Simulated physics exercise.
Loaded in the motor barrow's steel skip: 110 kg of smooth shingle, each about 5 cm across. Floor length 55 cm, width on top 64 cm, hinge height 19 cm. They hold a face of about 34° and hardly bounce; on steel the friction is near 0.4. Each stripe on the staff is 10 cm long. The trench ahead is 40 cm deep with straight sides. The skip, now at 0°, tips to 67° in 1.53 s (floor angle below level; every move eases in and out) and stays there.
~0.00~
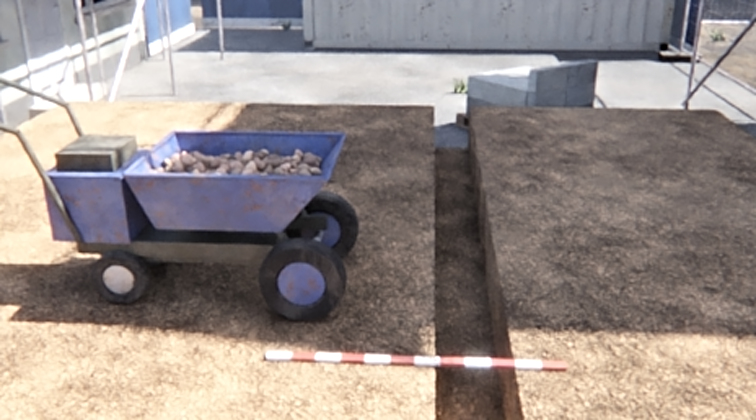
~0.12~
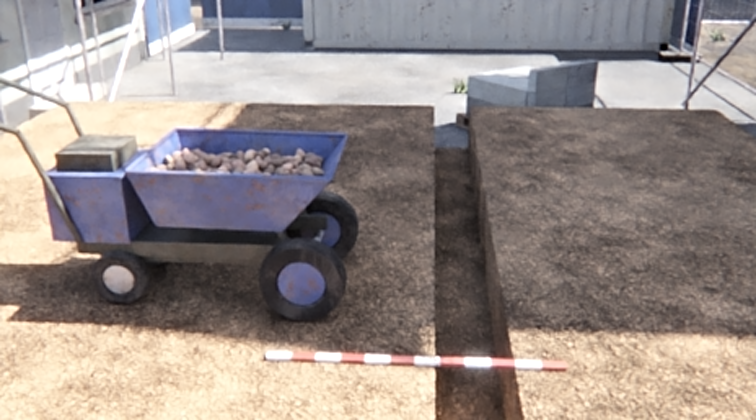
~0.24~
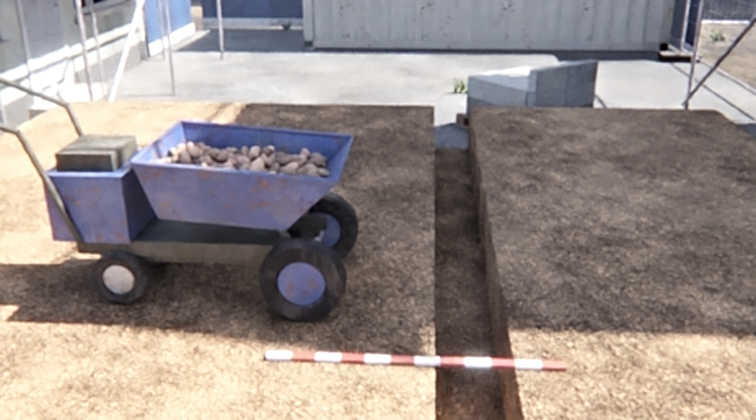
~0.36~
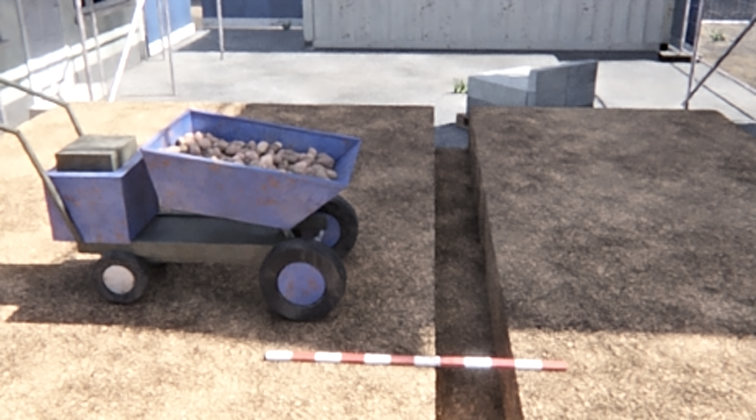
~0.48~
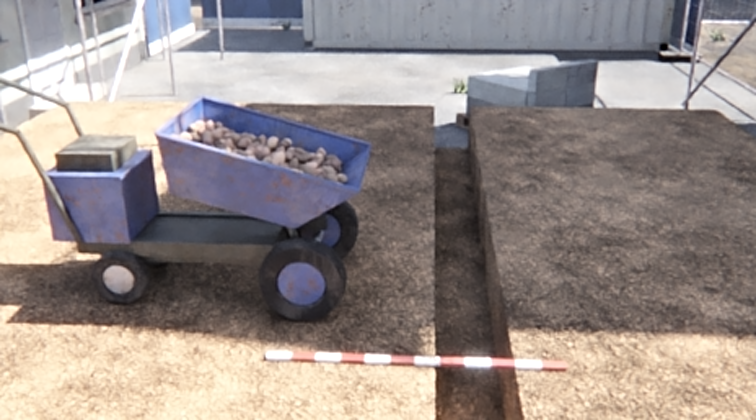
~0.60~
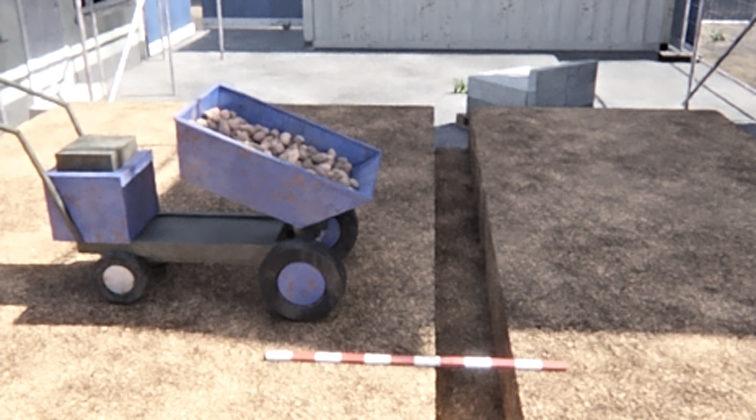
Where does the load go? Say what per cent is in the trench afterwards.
About 98 per cent.
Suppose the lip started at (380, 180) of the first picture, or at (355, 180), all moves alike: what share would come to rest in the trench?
Near 50 per cent from the first place, 80 from the second.
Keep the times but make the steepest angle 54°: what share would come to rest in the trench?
Then about 65 per cent.
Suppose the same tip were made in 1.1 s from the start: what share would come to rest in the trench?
Then about 95 per cent.
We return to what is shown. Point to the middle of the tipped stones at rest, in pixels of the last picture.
Their middle is at about (469, 349).
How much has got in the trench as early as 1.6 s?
Some 50 per cent.
After 1.1 s the floor is at 57°; 100 % in the skip; the foremost stones are at (412, 222).
After 1.6 s the floor is at 67°; 45 % in the skip, 3 % short of the trench, 51 % in the trench, 1 % past the trench; the foremost stones are at (519, 292).
After 2.0 s the floor is at 67°; 16 % in the skip, 2 % short of the trench, 80 % in the trench, 2 % past the trench; the foremost stones are at (569, 290).
After 3.9 s the floor is at 67°; 0 % in the skip, 98 % in the trench, 2 % past the trench; the foremost stones are at (595, 291).
